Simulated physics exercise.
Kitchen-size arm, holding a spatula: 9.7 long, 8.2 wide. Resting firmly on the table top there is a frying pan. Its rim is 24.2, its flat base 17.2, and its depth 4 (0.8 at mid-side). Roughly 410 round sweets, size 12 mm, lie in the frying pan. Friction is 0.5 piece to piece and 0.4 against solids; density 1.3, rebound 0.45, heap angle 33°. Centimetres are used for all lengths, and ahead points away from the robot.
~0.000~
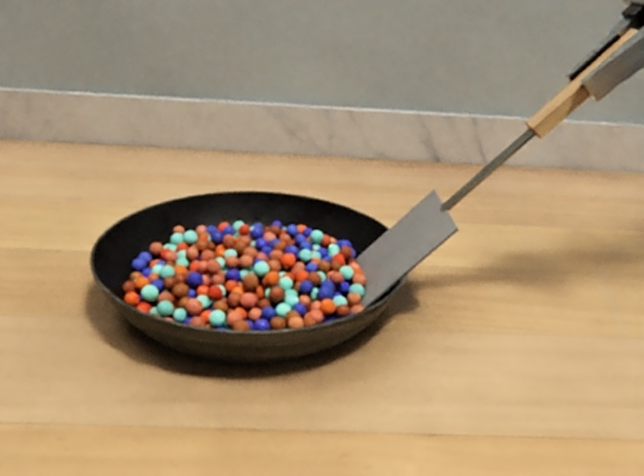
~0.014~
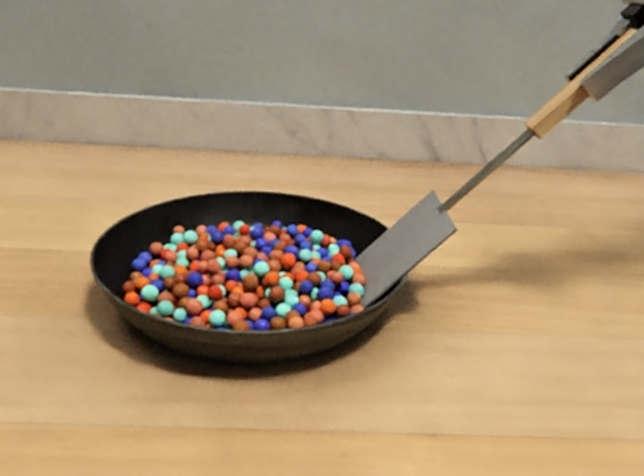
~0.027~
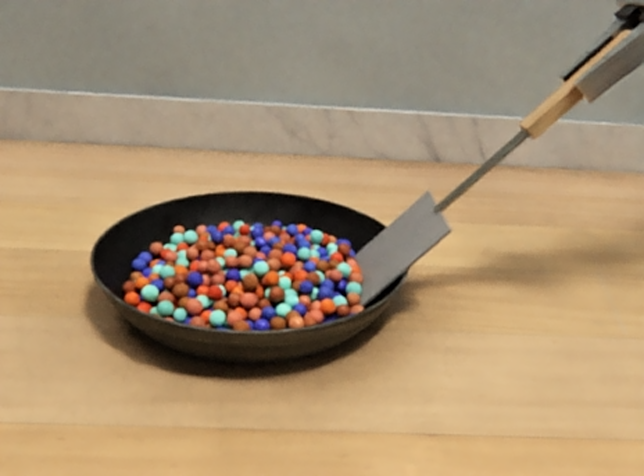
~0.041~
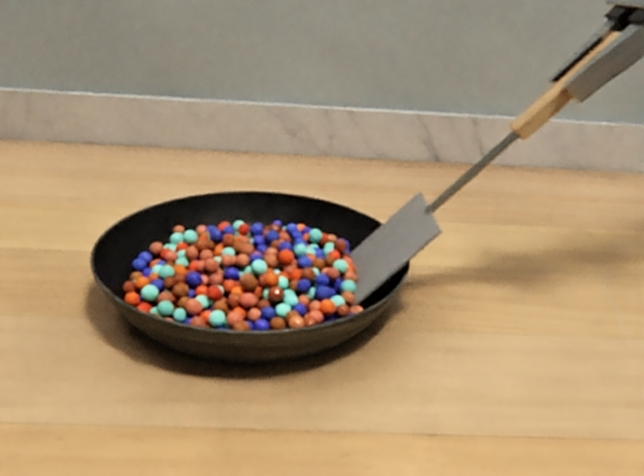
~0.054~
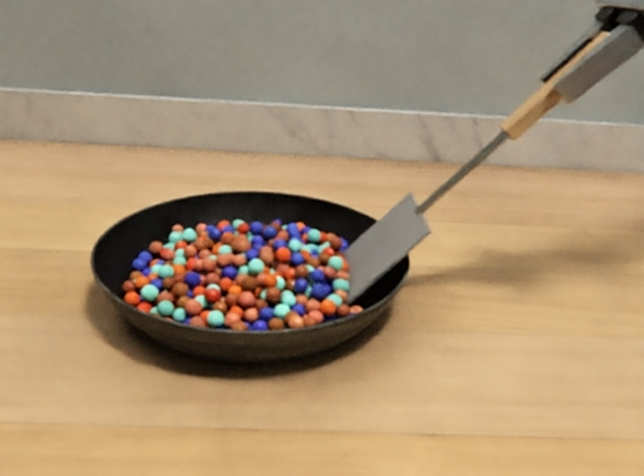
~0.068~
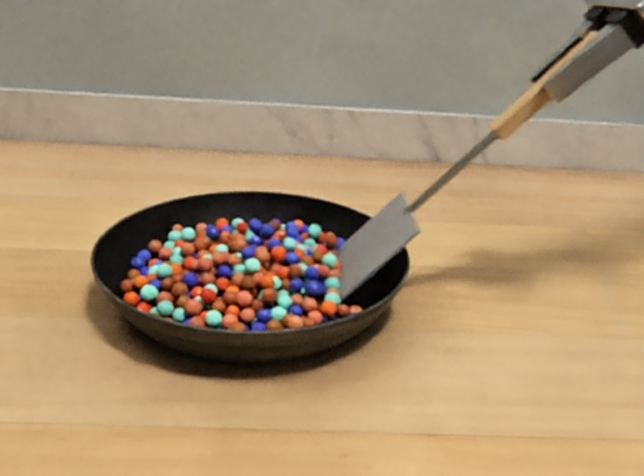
Robot arm holding a spatula at the pan's right edge, then sliding it slightly left against colourful round sweets in a black frying pan.
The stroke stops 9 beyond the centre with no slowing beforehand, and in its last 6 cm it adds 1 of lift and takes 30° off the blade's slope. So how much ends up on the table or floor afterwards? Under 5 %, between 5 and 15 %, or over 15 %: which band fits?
The band that fits is between 5 and 15 %.
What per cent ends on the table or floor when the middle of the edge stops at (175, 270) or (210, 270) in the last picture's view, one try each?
0 % and 0 %.
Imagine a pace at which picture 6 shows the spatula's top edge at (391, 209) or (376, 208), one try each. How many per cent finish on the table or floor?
About 15 and 20 percent.
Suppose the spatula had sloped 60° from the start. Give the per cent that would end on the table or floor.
Near 10 %.
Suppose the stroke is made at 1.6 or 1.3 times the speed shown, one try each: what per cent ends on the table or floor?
I'd say near 20 and then near 15 per cent.
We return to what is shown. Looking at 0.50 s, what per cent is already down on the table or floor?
My estimate is roughly 10 %.
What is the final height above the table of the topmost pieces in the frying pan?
Roughly 6.0 cm.
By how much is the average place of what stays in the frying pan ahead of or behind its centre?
Some 4.0 cm ahead of the centre.
After 0.16 s, sloping 49°, highest piece 5 above the table; 414 in the frying pan.
After 0.25 s, sloping 38°, highest piece 6 above the table; 414 in the frying pan.
After 0.50 s, sloping 19°, highest piece 6 above the table; 373 in the frying pan, 41 on the table or floor.
After 1.55 s, sloping 19°, highest piece 6 above the table; 372 in the frying pan, 42 on the table or floor.
At rest, 372 in the frying pan, 42 on the table or floor. That is 10 % on the table or floor.
